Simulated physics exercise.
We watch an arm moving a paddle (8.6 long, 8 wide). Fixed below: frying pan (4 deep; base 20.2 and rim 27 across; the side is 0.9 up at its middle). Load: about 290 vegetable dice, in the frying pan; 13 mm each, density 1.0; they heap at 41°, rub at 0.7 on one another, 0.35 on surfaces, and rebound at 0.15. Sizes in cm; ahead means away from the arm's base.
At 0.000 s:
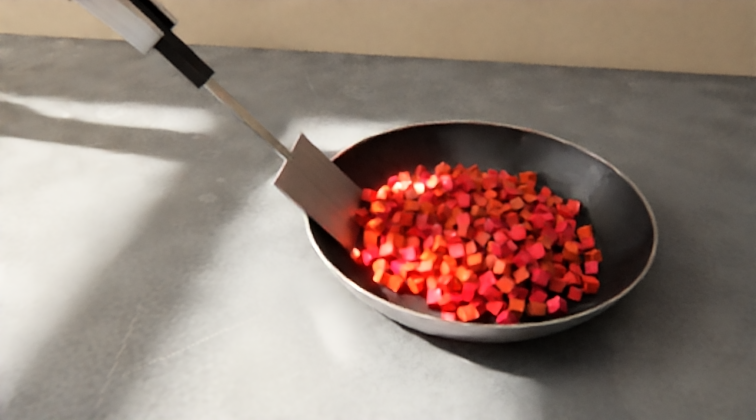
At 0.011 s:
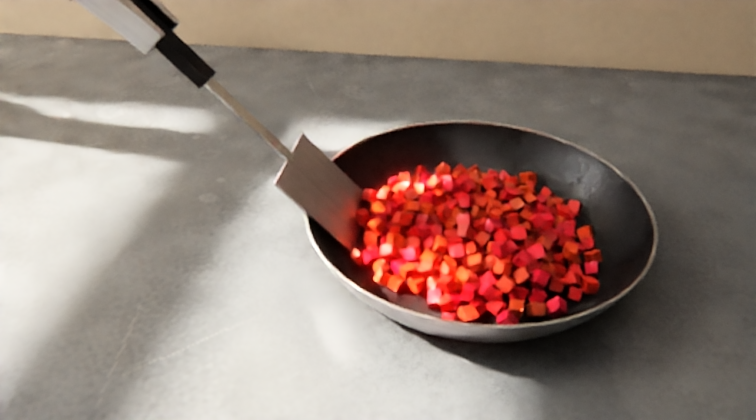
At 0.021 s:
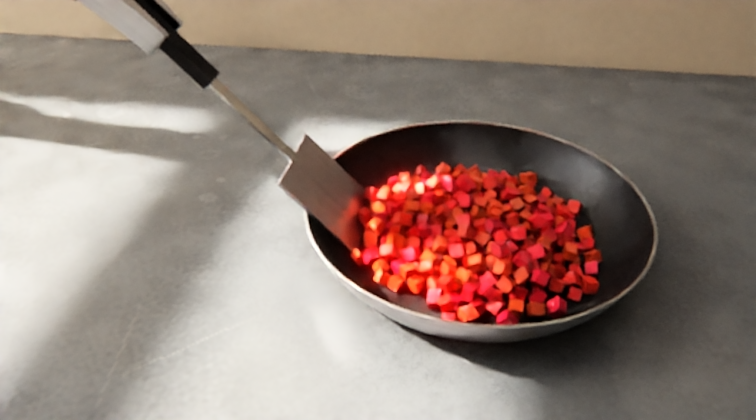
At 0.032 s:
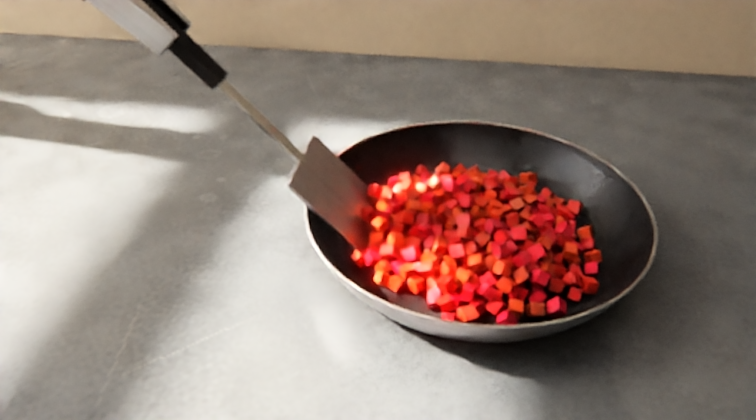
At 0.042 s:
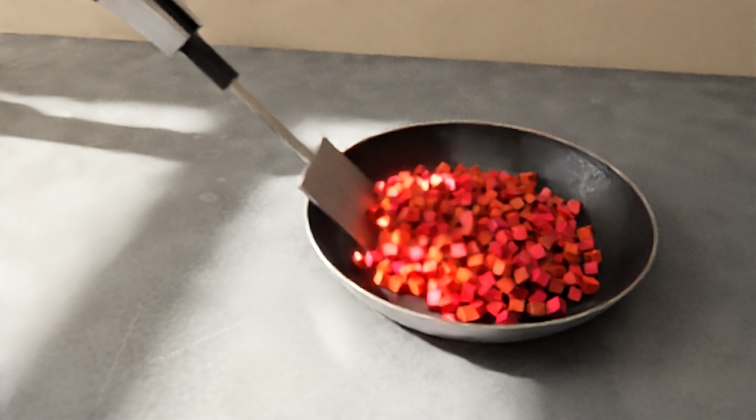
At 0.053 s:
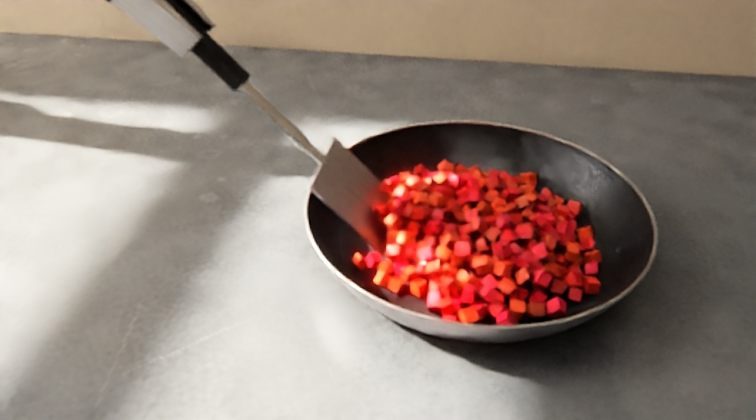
To begin with, an arm holds a flat metal paddle at the left edge of a dark frying pan heaped with red and orange vegetable dice. The paddle barely shifts at first, then slides a short way right, nudging the nearest dice while most of the heap stays put.
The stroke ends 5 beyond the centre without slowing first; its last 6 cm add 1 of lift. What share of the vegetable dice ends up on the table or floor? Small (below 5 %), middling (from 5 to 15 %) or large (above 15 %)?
Answer: Small; below 5 % of the vegetable dice finish on the table or floor.
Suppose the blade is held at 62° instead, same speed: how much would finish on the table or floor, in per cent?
In that case some 5 per cent.
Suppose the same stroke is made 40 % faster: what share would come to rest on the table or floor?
It would be near 5 per cent.
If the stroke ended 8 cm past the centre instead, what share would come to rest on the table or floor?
In that case some 10 per cent.
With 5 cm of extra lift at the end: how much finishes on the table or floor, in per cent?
About 10 per cent.
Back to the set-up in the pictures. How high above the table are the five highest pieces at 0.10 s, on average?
Some 5 cm.
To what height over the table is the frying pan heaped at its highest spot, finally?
Roughly 5.5 cm.
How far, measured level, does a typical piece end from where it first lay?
Roughly 5 cm.
By 0.10 s, sloping 47°, highest piece 5 above the table; 290 in the frying pan.
By 0.15 s, sloping 47°, highest piece 6 above the table; 290 in the frying pan.
By 0.37 s, sloping 47°, highest piece 5 above the table; 285 in the frying pan, 5 on the table or floor.
By 1.42 s, sloping 47°, highest piece 5 above the table; 285 in the frying pan, 5 on the table or floor.
Final count, 285 in the frying pan, 5 on the table or floor. That is 2 % on the table or floor.
